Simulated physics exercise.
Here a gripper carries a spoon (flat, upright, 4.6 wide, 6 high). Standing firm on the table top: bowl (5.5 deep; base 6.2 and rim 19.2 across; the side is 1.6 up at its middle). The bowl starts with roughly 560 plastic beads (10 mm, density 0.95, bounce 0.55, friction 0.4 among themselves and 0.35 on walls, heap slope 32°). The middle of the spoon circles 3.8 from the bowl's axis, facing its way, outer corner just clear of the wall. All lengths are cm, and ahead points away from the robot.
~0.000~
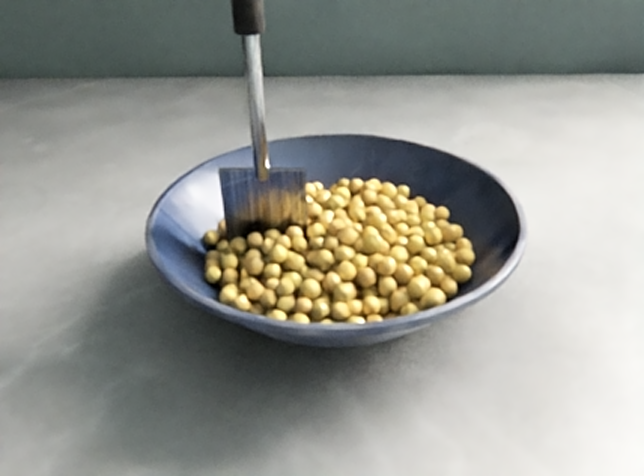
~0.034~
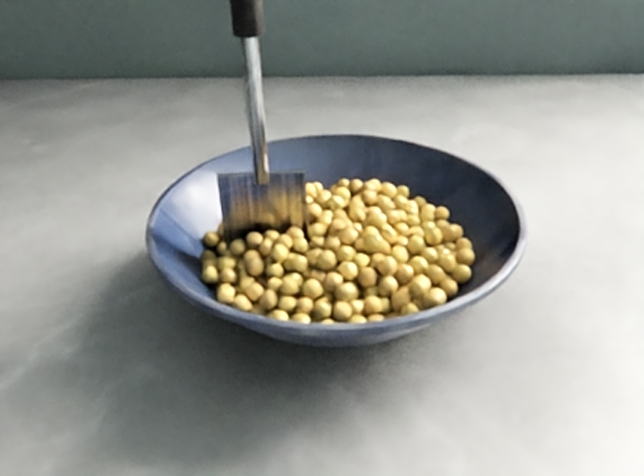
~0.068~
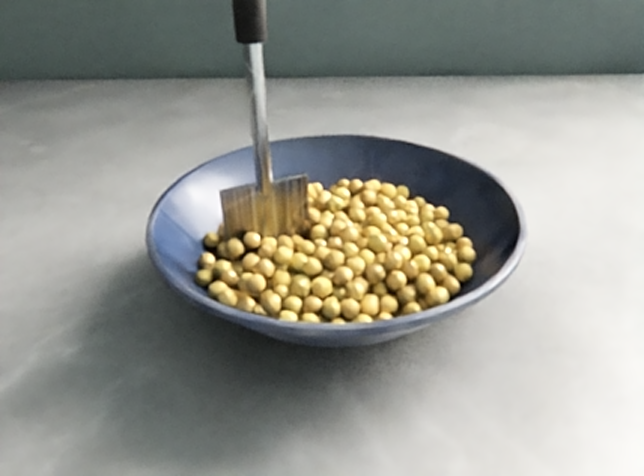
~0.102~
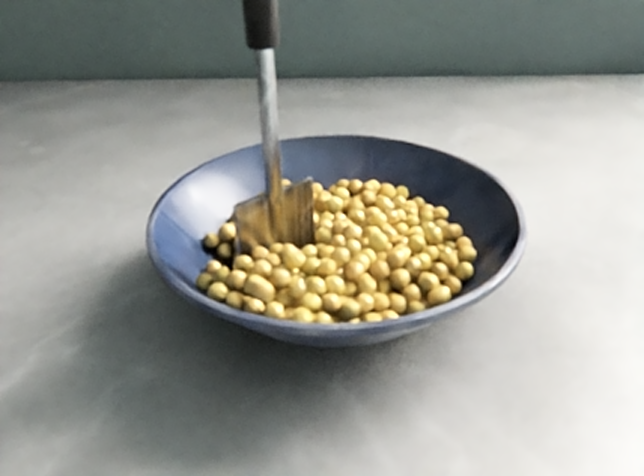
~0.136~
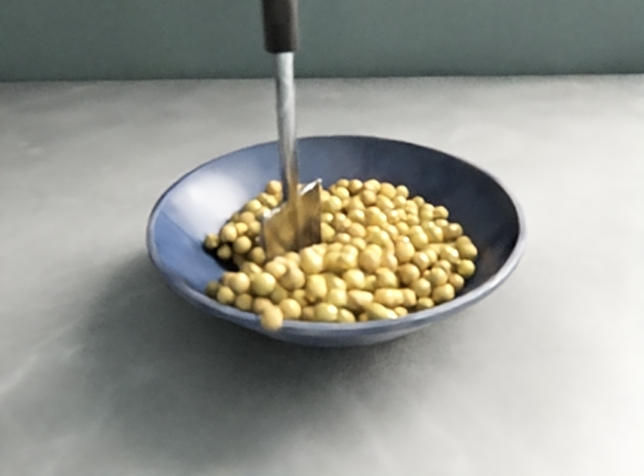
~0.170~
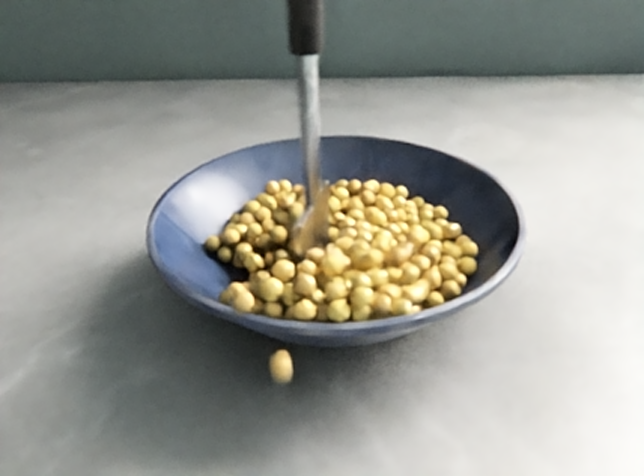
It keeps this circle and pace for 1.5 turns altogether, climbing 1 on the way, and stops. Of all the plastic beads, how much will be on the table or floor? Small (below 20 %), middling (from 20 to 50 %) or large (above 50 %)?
Answer: Small; below 20 % of the plastic beads finish on the table or floor.
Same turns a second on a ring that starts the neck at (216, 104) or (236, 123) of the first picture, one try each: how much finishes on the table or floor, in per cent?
About 5 and 20 per cent.
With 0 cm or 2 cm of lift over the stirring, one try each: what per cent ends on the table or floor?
About 15 and 5 per cent.
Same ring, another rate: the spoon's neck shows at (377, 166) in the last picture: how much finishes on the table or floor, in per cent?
Some 35 per cent.
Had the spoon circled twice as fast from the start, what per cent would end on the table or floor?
Then about 45 per cent.
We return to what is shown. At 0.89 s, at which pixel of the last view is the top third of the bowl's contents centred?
At about (332, 281).
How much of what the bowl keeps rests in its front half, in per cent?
Some 45 per cent.
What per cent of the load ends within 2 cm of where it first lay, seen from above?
Some 15 per cent.
After 0.53 s, 257° round, highest piece 8 above the table; 525 in the bowl, 31 on the table or floor, 5 in flight or on the tool.
After 0.89 s, 79° round, highest piece 7 above the table; 500 in the bowl, 59 on the table or floor, 2 in flight or on the tool.
After 1.27 s, 180° round, highest piece 6 above the table; 498 in the bowl, 63 on the table or floor.
After 1.97 s, 180° round, highest piece 6 above the table; 498 in the bowl, 63 on the table or floor.
At rest, 498 in the bowl, 63 on the table or floor. That is 11 % on the table or floor.
